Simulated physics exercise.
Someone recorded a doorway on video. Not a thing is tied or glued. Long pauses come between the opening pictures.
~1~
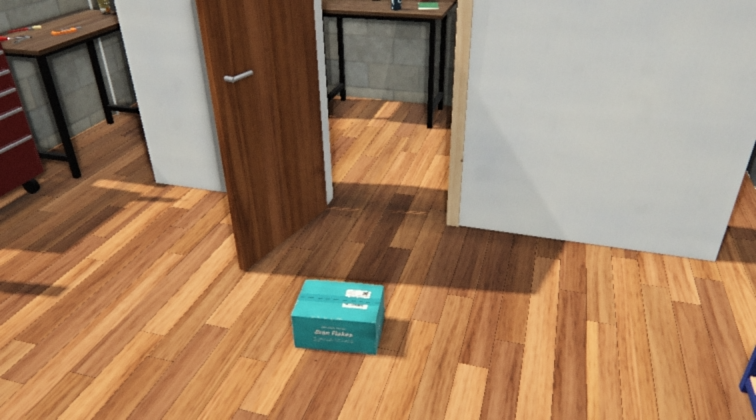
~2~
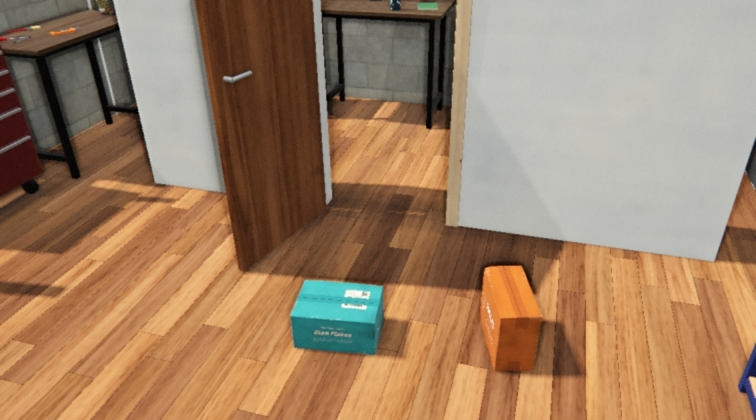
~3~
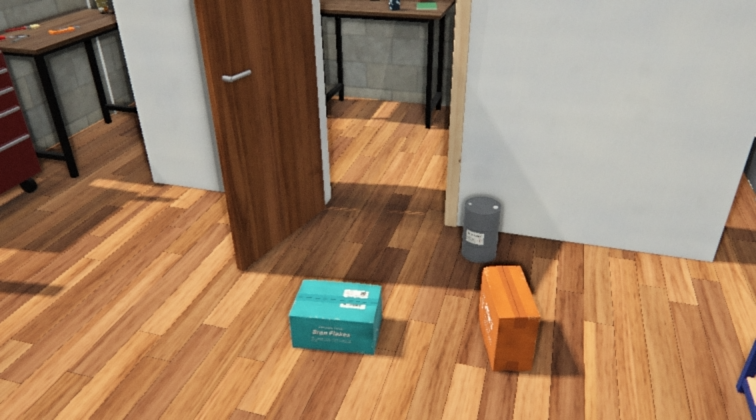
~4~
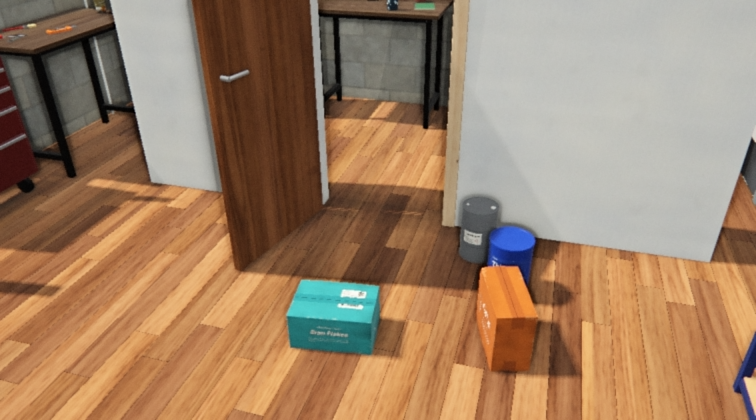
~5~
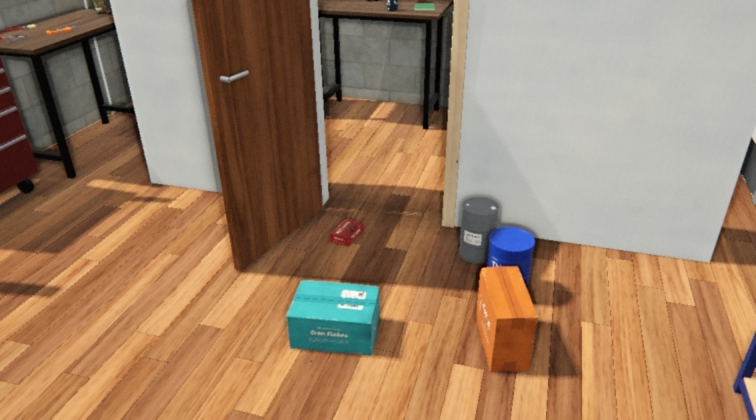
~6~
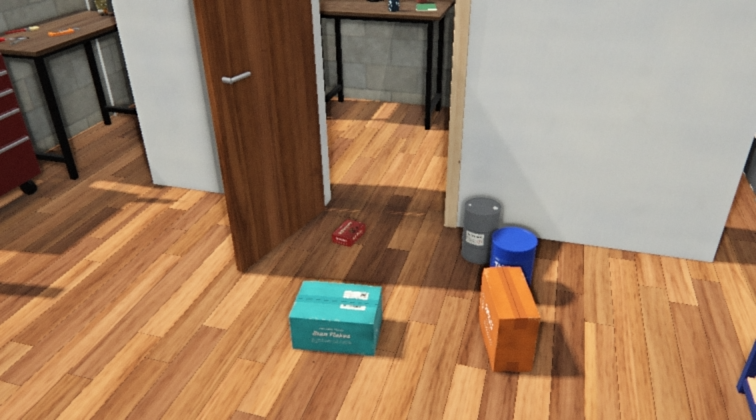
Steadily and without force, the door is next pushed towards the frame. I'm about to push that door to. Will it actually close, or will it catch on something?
What happens is the door goes right up to the frame.
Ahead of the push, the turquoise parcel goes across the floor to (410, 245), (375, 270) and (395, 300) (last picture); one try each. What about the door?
First try: It gets stuck; second try: It gets stuck; third try: It closes fully.
Then, 0.90 s after the last picture, door at 66°.
Then, 1.30 s after the last picture, door at 38°; red packet slid about its own width near (373, 225).
Then, 1.70 s after the last picture, door at 10°; red packet slid well along near (392, 211).
At rest, door at 0°; moved from the start, red packet; the other 4 in place. Seen from the same camera at the end, red packet near (398, 204).
